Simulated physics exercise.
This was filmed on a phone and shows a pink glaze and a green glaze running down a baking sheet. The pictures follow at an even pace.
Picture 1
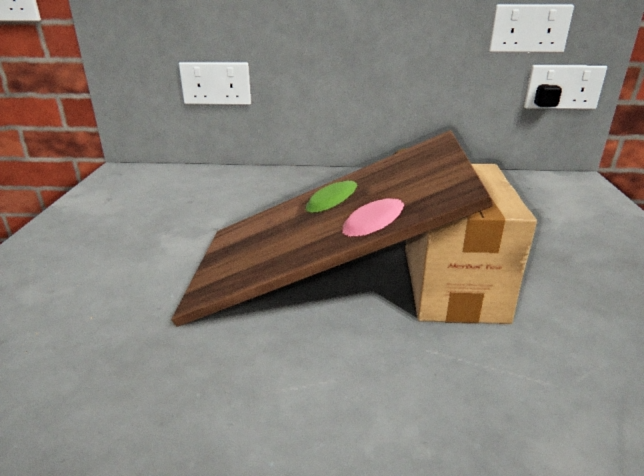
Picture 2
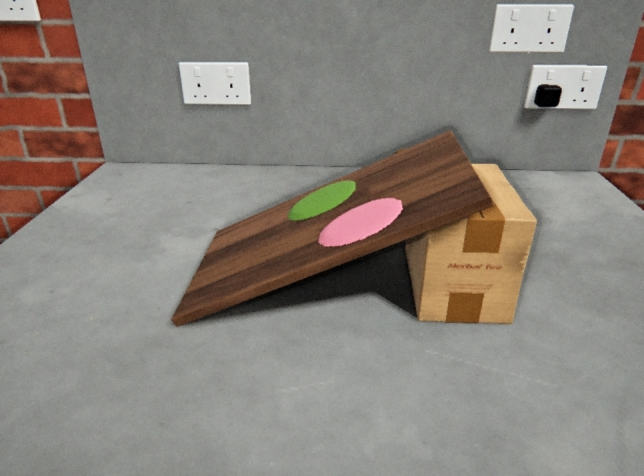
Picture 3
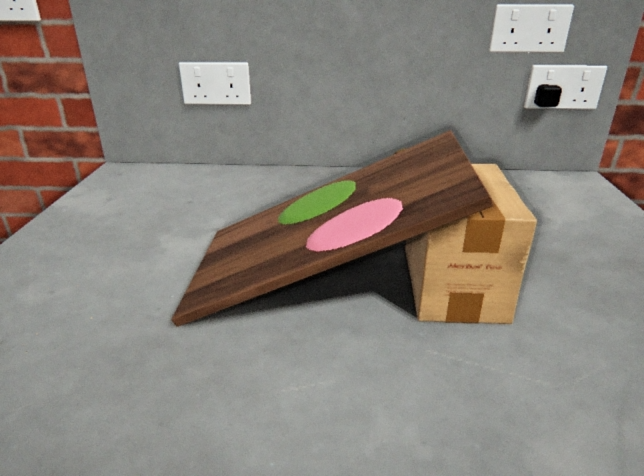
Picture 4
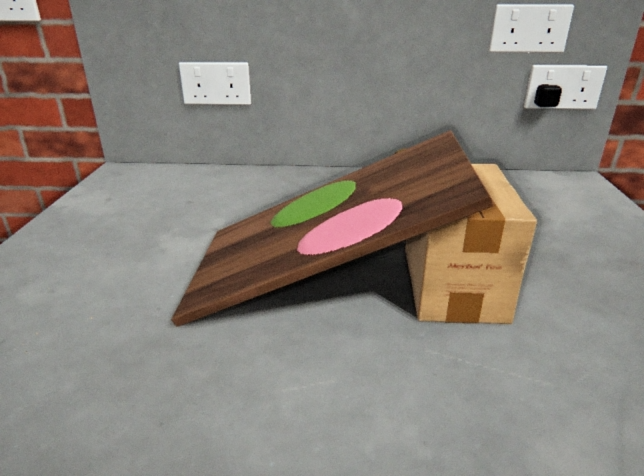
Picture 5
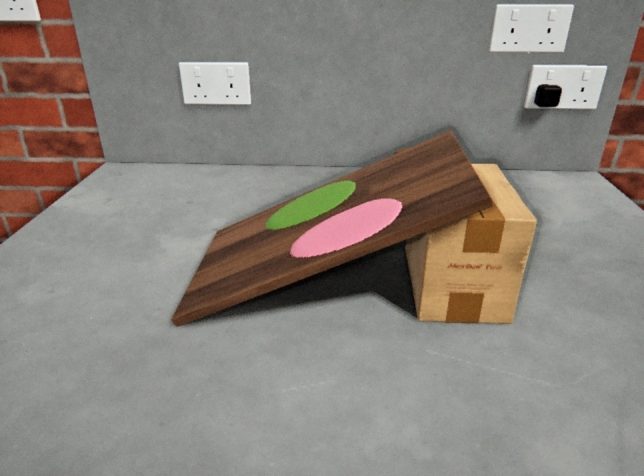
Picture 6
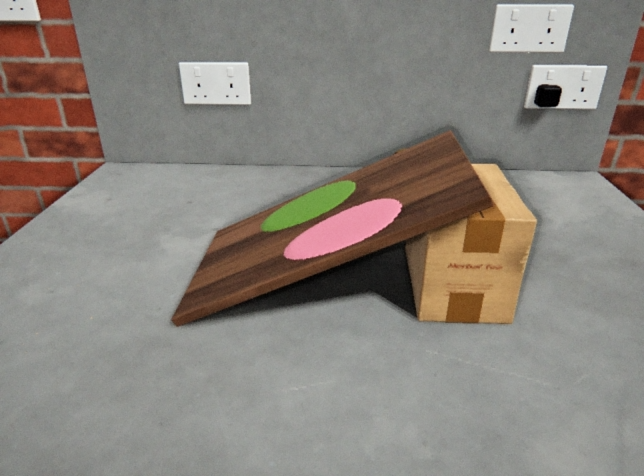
We see a pink glaze and a green glaze on a tilted wooden-looking board propped against a cardboard box; both patches stretch down the slope toward the left, spreading quickly at first and then more slowly.
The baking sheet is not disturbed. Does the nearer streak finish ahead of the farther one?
No, the farther one does.
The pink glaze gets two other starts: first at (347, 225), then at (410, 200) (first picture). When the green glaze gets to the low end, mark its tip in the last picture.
About (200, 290), then about (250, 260).
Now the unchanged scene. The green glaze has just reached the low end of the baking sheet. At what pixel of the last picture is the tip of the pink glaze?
My best guess for the front is close to (222, 276).
Next, the pink glaze is three quarters of the way down; the green glaze is close to the edge.
Finally, the pink glaze is three quarters of the way down; the green glaze is at the low edge.
